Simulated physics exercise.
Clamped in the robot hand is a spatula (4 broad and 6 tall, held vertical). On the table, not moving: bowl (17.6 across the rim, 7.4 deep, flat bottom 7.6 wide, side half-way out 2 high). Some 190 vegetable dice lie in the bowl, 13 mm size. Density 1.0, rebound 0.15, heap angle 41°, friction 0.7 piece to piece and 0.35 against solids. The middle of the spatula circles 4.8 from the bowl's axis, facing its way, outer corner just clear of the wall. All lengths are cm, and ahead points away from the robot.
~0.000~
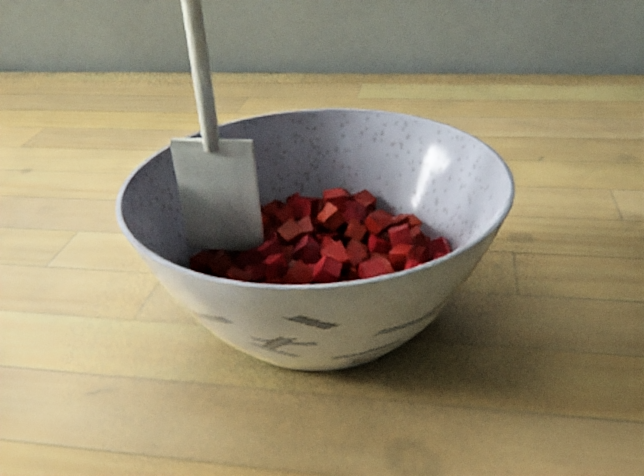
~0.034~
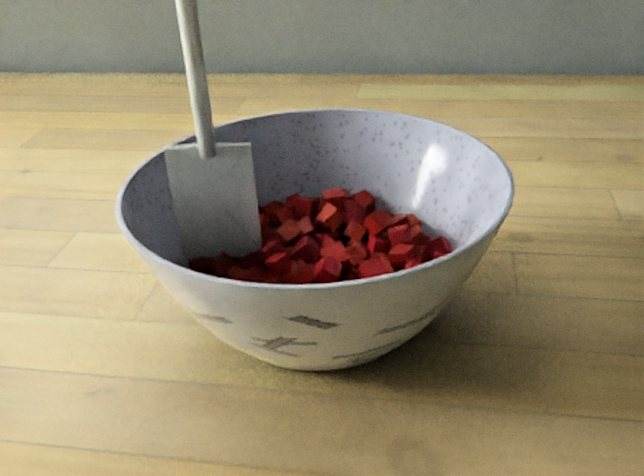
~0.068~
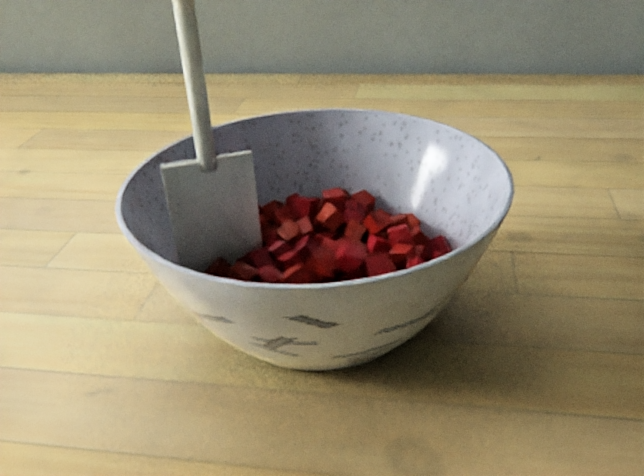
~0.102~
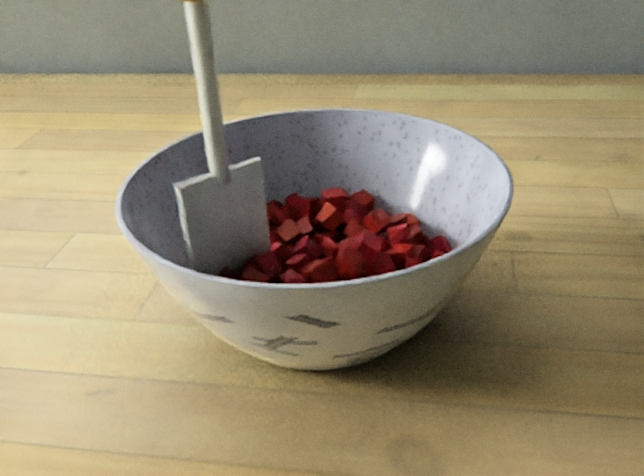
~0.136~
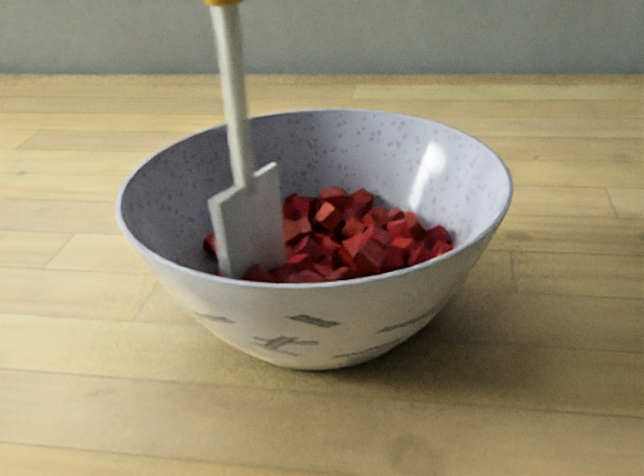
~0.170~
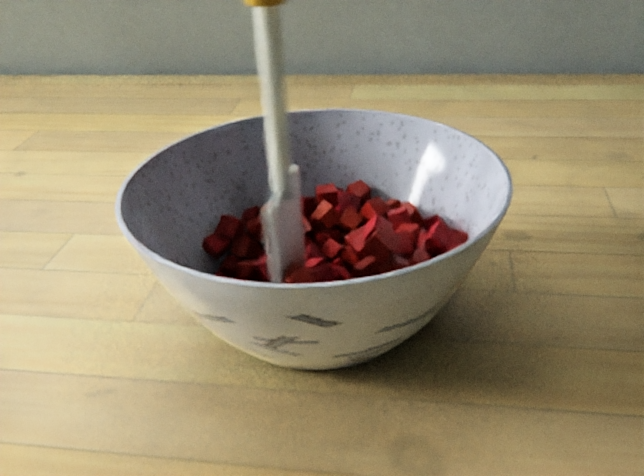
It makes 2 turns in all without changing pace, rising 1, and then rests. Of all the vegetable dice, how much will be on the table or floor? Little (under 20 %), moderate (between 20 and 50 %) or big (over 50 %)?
On the table or floor the share is little, under 20 %.
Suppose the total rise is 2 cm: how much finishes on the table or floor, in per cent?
Some 10 per cent.
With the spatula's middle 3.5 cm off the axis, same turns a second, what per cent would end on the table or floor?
It would be near 15 per cent.
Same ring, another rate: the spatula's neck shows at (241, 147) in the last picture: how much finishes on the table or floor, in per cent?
Some 10 per cent.
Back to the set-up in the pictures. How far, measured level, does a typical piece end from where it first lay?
About 6 cm.
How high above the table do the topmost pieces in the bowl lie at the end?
Roughly 6.0 cm.
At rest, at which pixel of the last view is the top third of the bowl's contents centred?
At about (281, 256).
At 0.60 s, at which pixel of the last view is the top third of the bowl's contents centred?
At about (202, 215).
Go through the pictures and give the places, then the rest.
In the first frame, spatula neck at (207, 109), 0° round; upper third of the load around (328, 257), from x 205 to 440, top at y 200; 190 in the bowl.
In the second frame, spatula neck at (203, 114), 8° round; upper third of the load around (329, 258), from x 205 to 440, top at y 200.
In the third frame, spatula neck at (202, 126), 28° round; upper third of the load around (330, 264), from x 205 to 440, top at y 200.
In the fourth frame, spatula neck at (215, 138), 47° round; upper third of the load around (332, 269), from x 210 to 440, top at y 200.
In the fifth frame, spatula neck at (242, 147), 67° round; upper third of the load around (351, 262), from x 215 to 445, top at y 200.
In the sixth frame, spatula neck at (279, 151), 86° round; upper third of the load around (366, 254), from x 215 to 450, top at y 195; 190 in the bowl.
After 0.60 s, 335° round, highest piece 9 above the table; 177 in the bowl, 5 on the table or floor, 8 in flight or on the tool.
After 1.03 s, 224° round, highest piece 9 above the table; 164 in the bowl, 22 on the table or floor, 4 in flight or on the tool.
After 1.45 s, 0° round, highest piece 6 above the table; 164 in the bowl, 26 on the table or floor.
After 2.15 s, 0° round, highest piece 6 above the table; 164 in the bowl, 26 on the table or floor.
At rest, 164 in the bowl, 26 on the table or floor. That is 14 % on the table or floor.
